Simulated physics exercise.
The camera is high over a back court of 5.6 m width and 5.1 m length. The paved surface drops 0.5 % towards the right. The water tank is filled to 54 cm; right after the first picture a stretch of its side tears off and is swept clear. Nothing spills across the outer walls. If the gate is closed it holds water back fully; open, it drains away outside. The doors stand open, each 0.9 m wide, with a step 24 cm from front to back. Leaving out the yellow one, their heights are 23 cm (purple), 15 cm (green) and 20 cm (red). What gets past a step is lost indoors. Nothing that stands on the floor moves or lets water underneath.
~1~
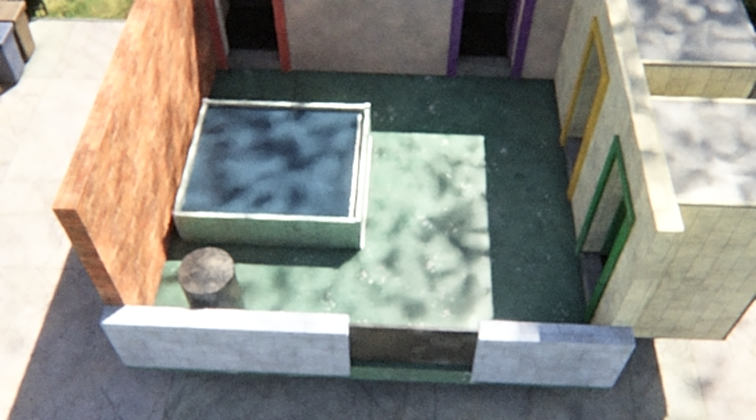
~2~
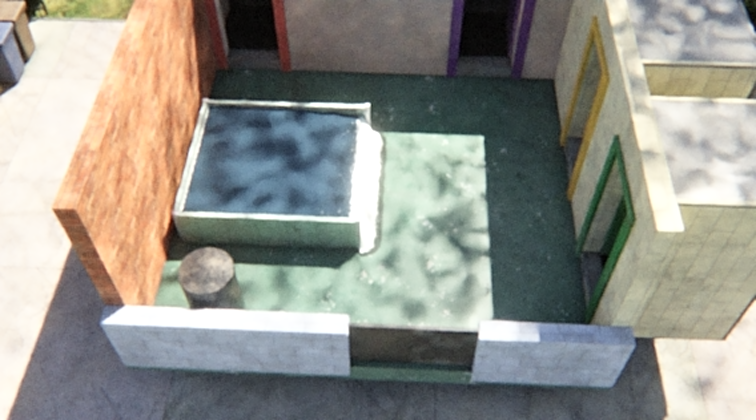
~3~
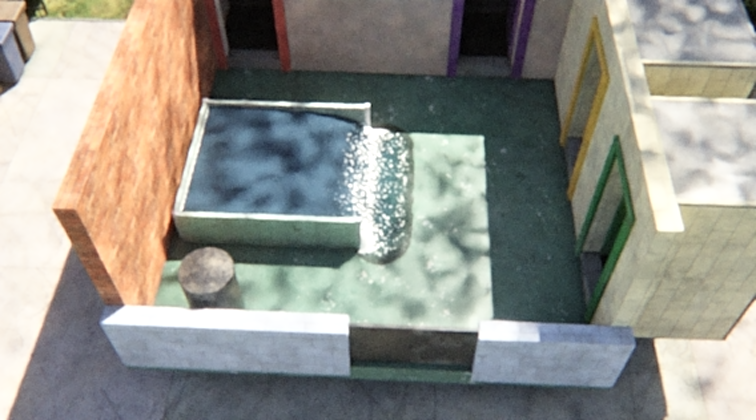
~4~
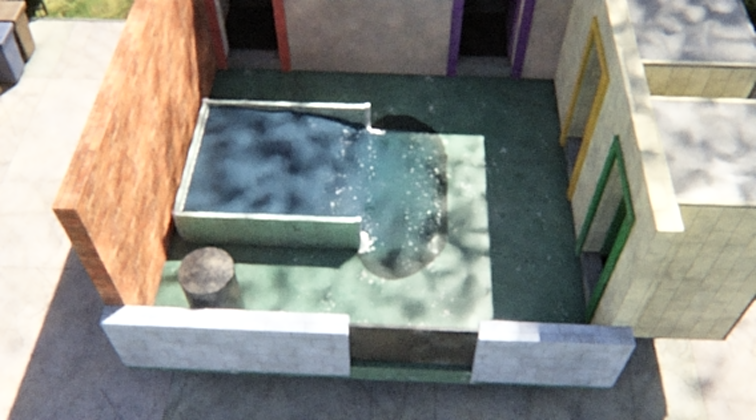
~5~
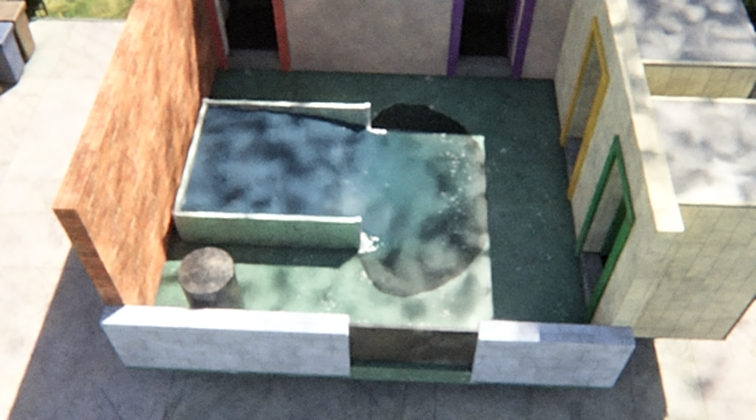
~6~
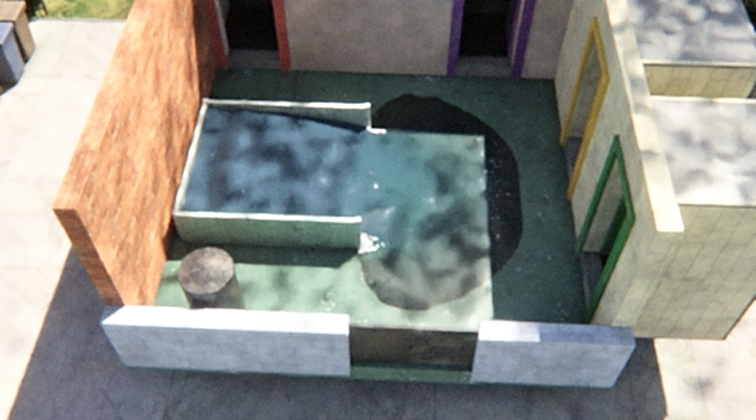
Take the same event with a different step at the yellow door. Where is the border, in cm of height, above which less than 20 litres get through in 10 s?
About 25 cm.
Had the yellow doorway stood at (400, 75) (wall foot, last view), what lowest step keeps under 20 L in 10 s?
About 6.0 cm.
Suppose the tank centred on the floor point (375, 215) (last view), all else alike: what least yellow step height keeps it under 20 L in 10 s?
Some 26 cm.
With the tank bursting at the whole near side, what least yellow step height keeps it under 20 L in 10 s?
Some 6.0 cm.
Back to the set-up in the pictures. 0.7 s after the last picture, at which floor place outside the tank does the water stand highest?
At about (574, 220).
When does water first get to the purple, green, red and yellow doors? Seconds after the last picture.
Arrival: Purple 0.7 s, green 0.5 s, red 4.0 s, yellow 0.2 s.
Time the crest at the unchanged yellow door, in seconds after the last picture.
Near 1.4 s.
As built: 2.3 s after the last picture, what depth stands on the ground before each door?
Depths in cm: Purple 22, green 25, red 0, yellow 27.
Then, 0.7 s after the last picture water covers 50 % of the floor, deepest (31 cm) near (574, 220); 27 cm at the yellow door, 1 litre in over its 22 cm step.
Then, 2.3 s after the last picture water covers 60 % of the floor, deepest (35 cm) near (594, 359); 27 cm at the yellow door, 38 litres in over its 22 cm step.
Then, 9.3 s after the last picture water covers 95 % of the floor, deepest (18 cm) near (145, 339); 8 cm at the yellow door, 47 litres in over its 22 cm step.
At the yellow door as built, the water peaked near 30 cm, 1.3 s after the last picture.
Run again over the same 10 s with other heights there, 53 litres in over 21.5 cm, 4 litres over 29 cm. The limit of 20 litres is kept from about 25 cm up.
